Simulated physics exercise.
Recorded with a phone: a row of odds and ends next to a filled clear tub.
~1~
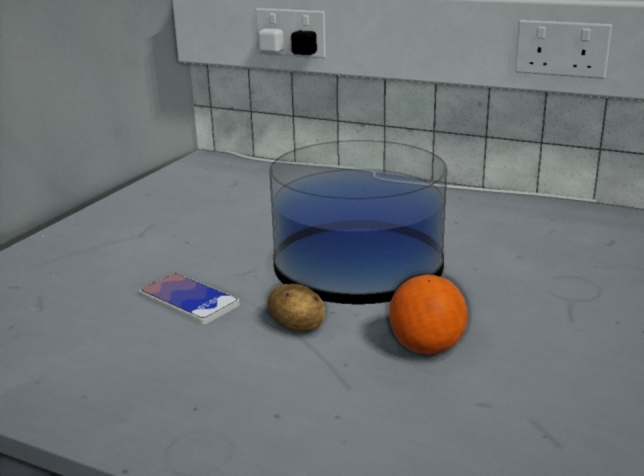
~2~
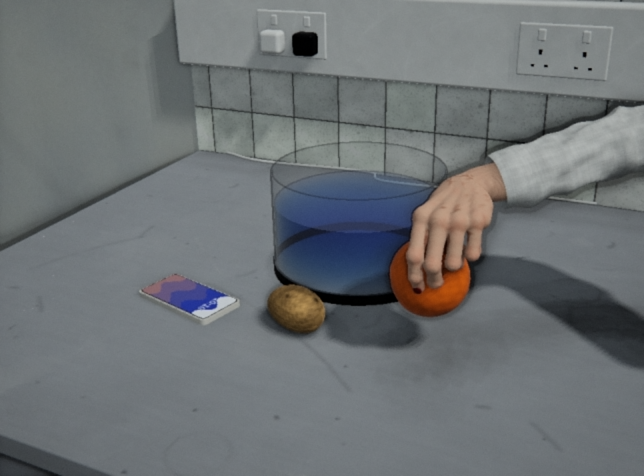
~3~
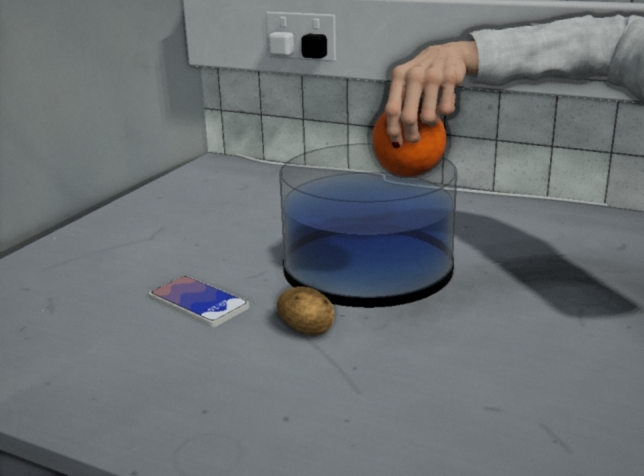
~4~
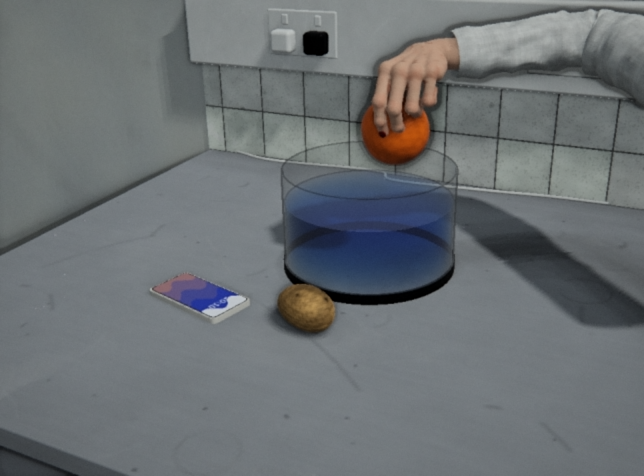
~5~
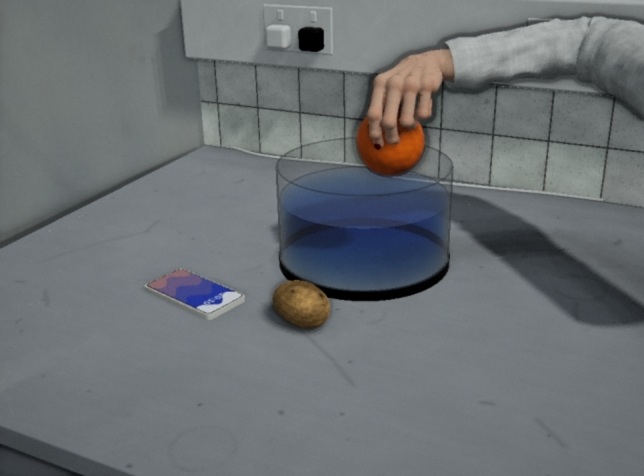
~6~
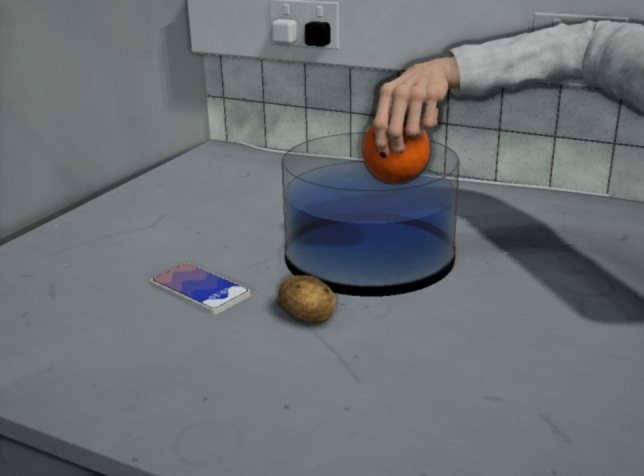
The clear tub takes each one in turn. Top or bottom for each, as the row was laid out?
On the left it goes down, in the middle it goes down, on the right it keeps up.
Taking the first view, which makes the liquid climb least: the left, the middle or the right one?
My answer: The item at the left end.
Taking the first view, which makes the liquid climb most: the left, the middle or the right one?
My pick is the rightmost of the three.
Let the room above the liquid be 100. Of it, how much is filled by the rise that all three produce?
Near 28 in a hundred.
A moment on, the orange stays afloat.
Further on, the potato drops to the bottom.
When it is over, the phone drops to the bottom; afloat, orange.
